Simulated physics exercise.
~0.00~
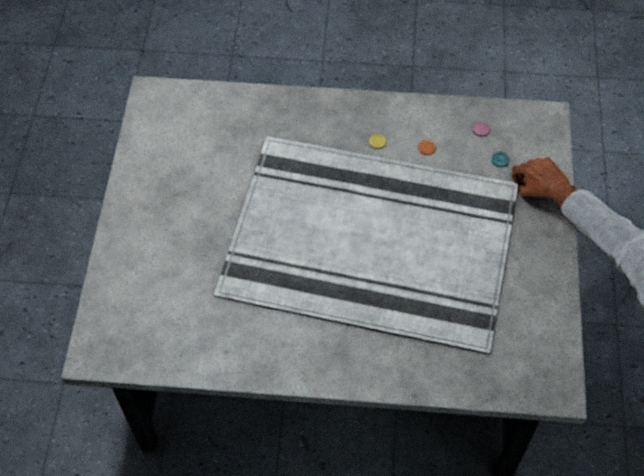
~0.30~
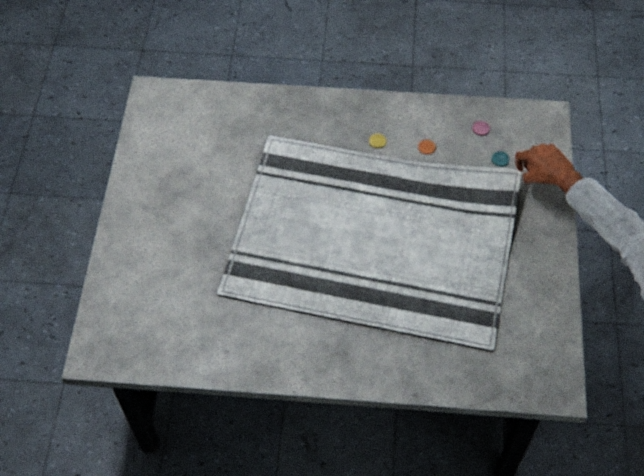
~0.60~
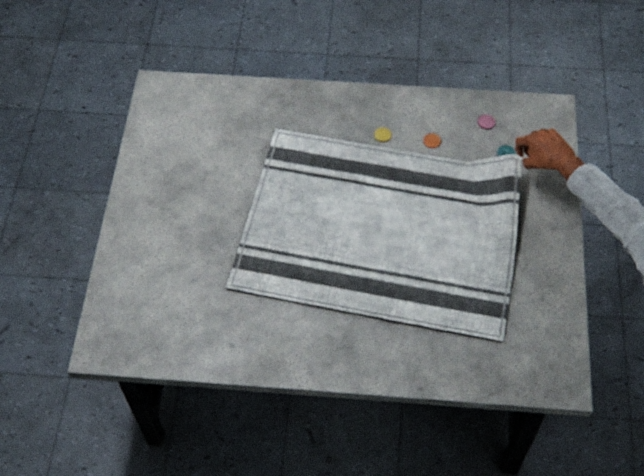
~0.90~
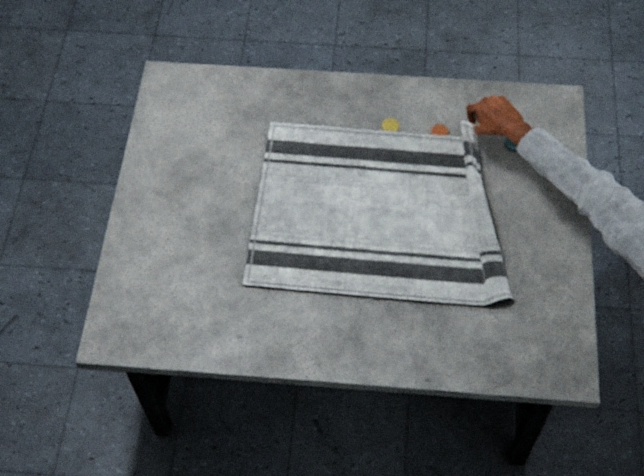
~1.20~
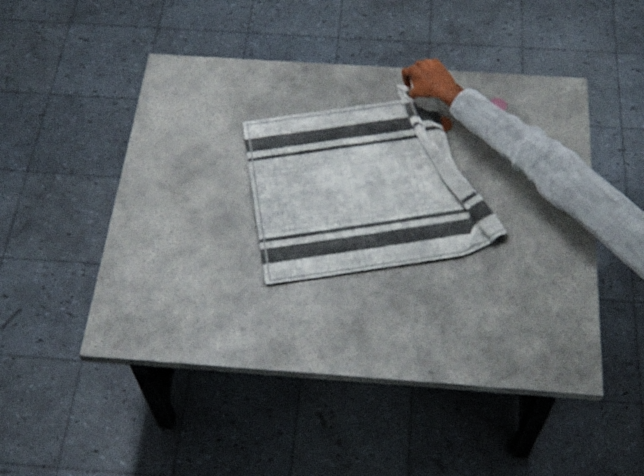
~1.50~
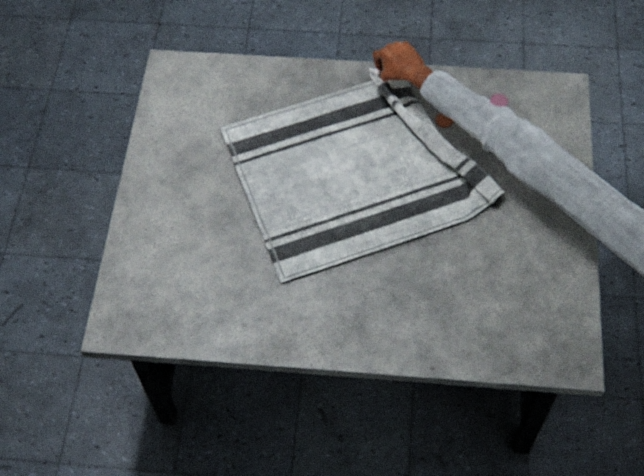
A grey side table stands on a dark tiled floor, seen from high above. A pale tea towel with dark stripes lies flat near its middle, with a yellow button, an orange button, a pink button and a teal cap beyond its upper edge. A hand in a light sleeve, reaching in from the right, pinches the towel's upper right corner and lifts it, then draws it up and leftwards. The right side folds over and the whole towel slides and turns. Finally the hand rests at the towel's top, the yellow button covered, with the orange and pink buttons beside the arm.
